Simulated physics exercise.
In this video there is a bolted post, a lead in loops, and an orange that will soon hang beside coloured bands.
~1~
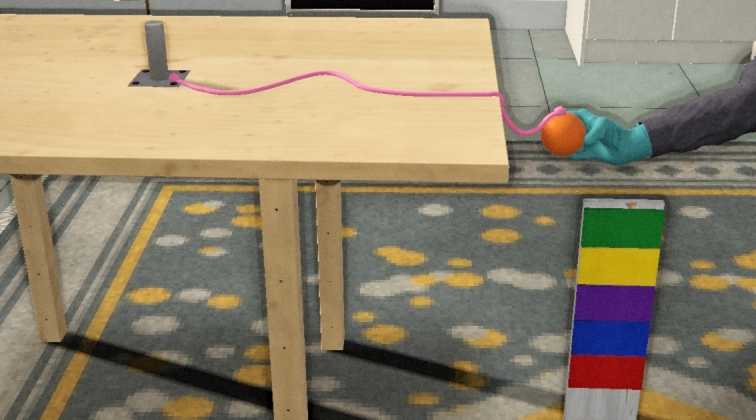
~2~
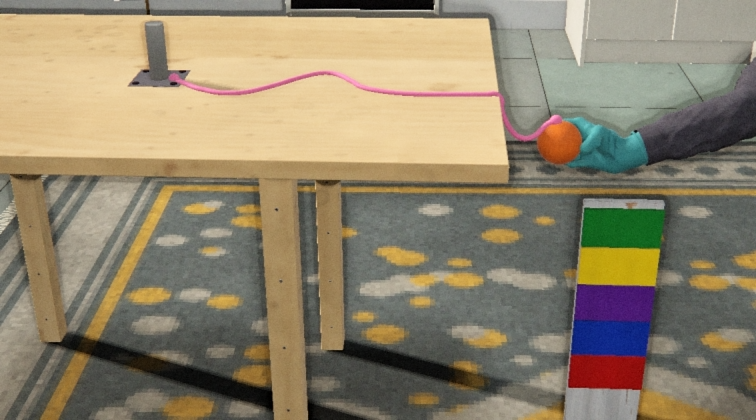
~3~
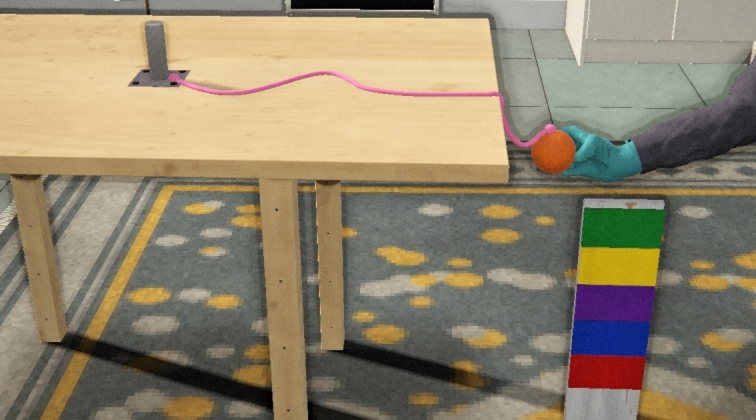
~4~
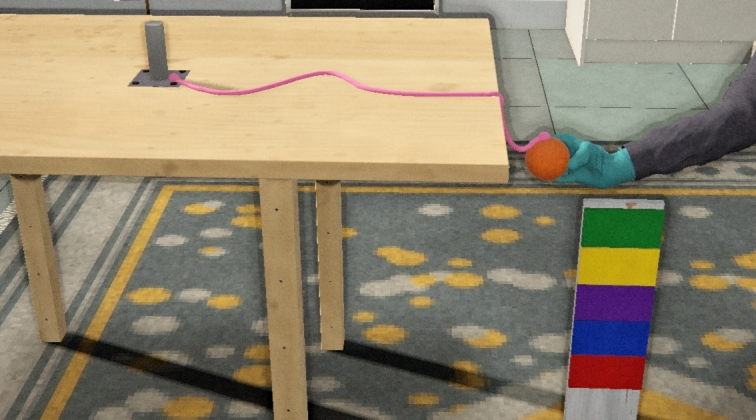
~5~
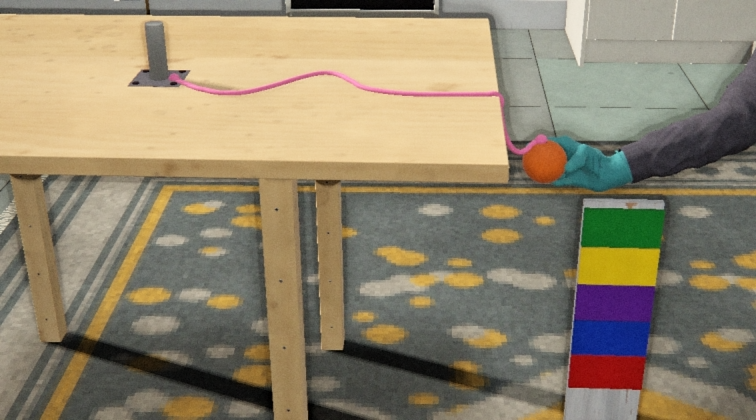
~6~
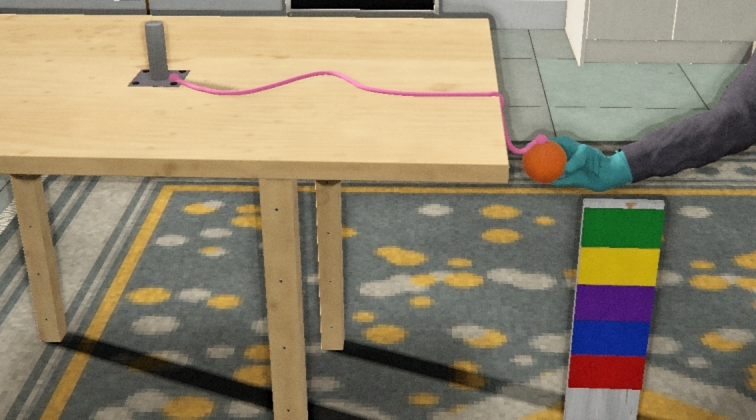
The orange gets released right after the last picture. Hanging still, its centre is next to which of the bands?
Its middle rests at the yellow band.
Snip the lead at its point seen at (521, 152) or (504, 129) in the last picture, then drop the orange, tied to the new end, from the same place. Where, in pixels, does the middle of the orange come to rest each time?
Roughly at (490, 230) the first time and at (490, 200) the second.
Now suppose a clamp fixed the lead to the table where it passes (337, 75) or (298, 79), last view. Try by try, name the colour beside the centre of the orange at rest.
Results, in sequence: Green / green.
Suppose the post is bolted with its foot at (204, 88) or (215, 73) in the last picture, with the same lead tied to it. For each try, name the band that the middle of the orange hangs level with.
Answer, in order: Purple, purple.
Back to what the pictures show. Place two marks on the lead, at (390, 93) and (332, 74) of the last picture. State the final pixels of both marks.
In that view they reach (457, 85) and (370, 83).
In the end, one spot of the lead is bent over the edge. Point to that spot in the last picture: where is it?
(435, 95).
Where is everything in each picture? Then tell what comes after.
Orange (563, 134); green (623, 230); yellow (619, 267); purple (615, 304); blue (611, 340); red (607, 374), in the first frame.
Orange (559, 142); lead through (195, 88) (272, 86) (346, 78) (412, 94) (499, 101), in the second frame.
Orange (554, 152), in the third frame.
Orange (548, 158); lead through (195, 88) (272, 86) (346, 78) (412, 94) (499, 101), in the fourth frame.
Orange (545, 162), in the fifth frame.
Orange (544, 162); lead through (195, 88) (272, 86) (346, 78) (412, 94) (499, 101), in the sixth frame.
Early on, orange near (474, 250); level with yellow.
Midway, orange near (520, 256); level with yellow.
Finally, orange near (499, 257); level with yellow. At yellow.
